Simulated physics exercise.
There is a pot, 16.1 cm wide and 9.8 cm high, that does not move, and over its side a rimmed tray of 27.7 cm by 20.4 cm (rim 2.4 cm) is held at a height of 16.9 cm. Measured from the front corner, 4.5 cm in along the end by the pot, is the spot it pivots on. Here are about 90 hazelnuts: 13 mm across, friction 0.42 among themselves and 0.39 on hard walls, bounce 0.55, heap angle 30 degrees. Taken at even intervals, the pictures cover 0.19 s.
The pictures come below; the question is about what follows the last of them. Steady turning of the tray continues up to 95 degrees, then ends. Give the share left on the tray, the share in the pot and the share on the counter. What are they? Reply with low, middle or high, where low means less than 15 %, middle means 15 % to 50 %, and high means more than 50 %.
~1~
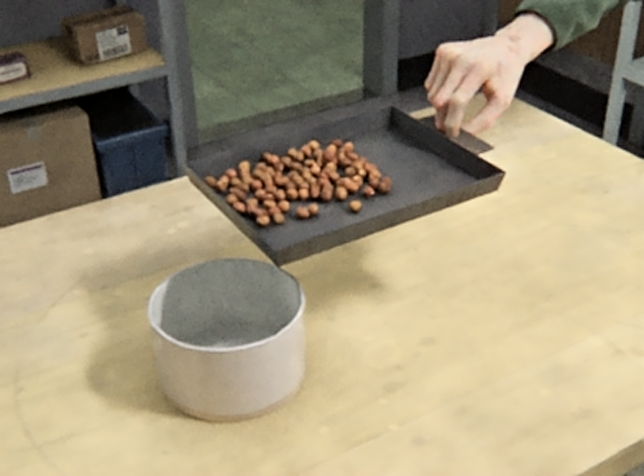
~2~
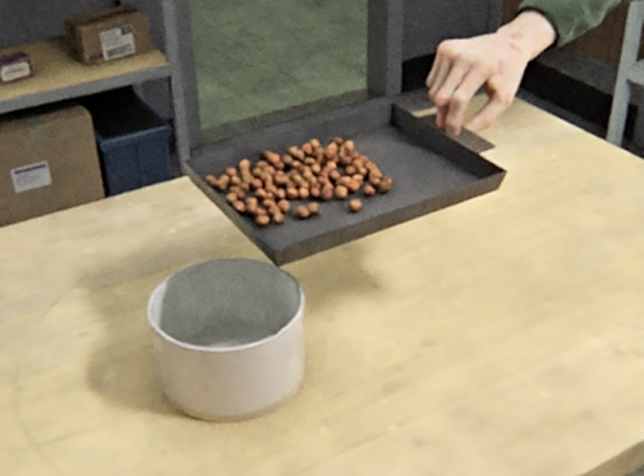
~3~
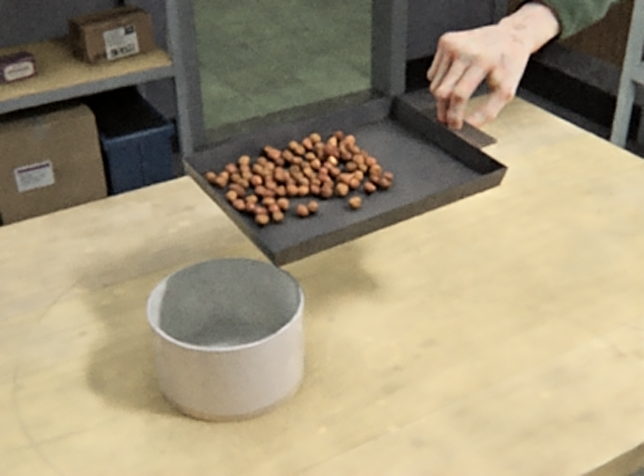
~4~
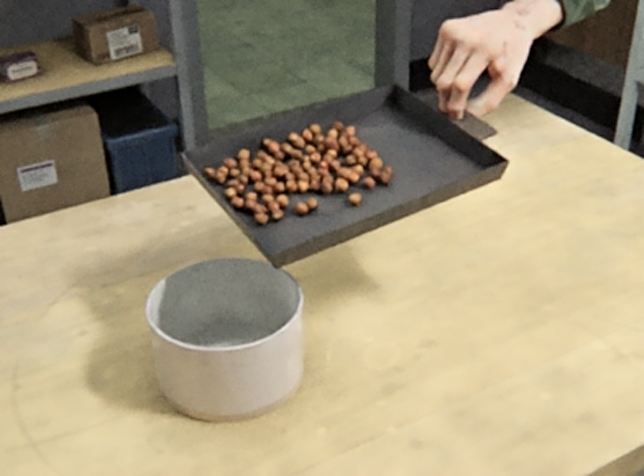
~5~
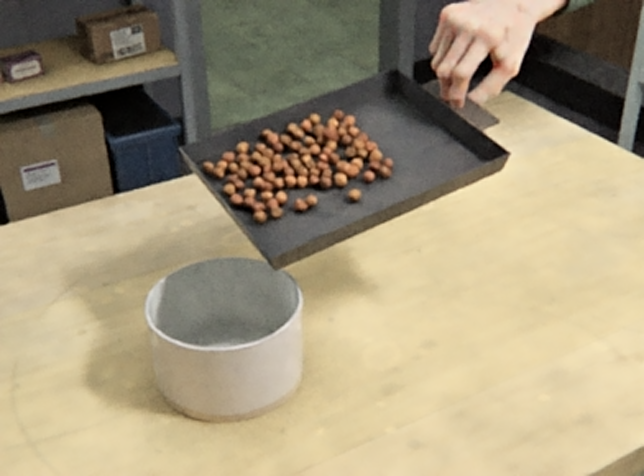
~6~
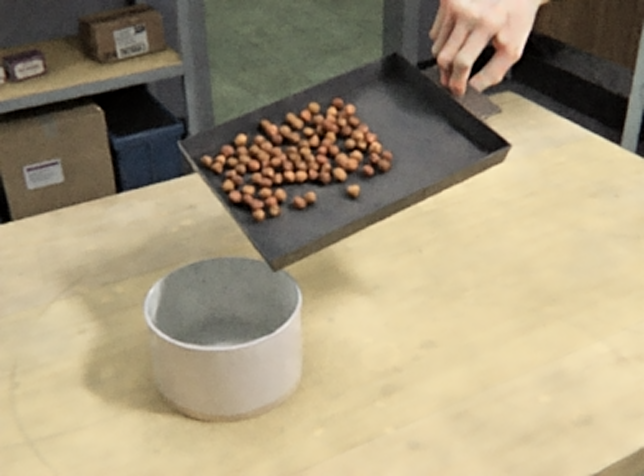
My answer: Tray - low; pot - middle; counter - high.
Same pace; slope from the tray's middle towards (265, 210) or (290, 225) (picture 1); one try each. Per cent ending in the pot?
Near 65 and 65 percent, in that order.
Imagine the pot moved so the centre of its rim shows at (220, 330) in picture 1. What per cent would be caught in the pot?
Something like 90 per cent would settle in it.
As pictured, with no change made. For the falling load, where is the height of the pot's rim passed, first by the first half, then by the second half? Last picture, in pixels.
Earlier half at about (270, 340), later half at about (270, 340) in pixels.
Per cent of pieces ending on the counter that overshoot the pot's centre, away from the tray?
60 %.
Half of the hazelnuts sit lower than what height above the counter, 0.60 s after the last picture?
Some 20 cm above the counter.
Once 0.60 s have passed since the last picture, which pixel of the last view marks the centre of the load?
Approximately (274, 233) in the last view.
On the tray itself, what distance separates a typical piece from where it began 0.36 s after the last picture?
It has moved some 9 cm from its start.
Then, 0.36 s after the last picture, tilt 53 degrees; the tray holds 100 %, the pot 0 %.
Then, 0.60 s after the last picture, tilt 80 degrees; the tray holds 90 %, the pot 0 %.
Then, 0.95 s after the last picture, tilt 95 degrees; the tray holds 10 %, the pot 35 %.
In the end, tray 0 %, pot 40 %, counter 60 %.
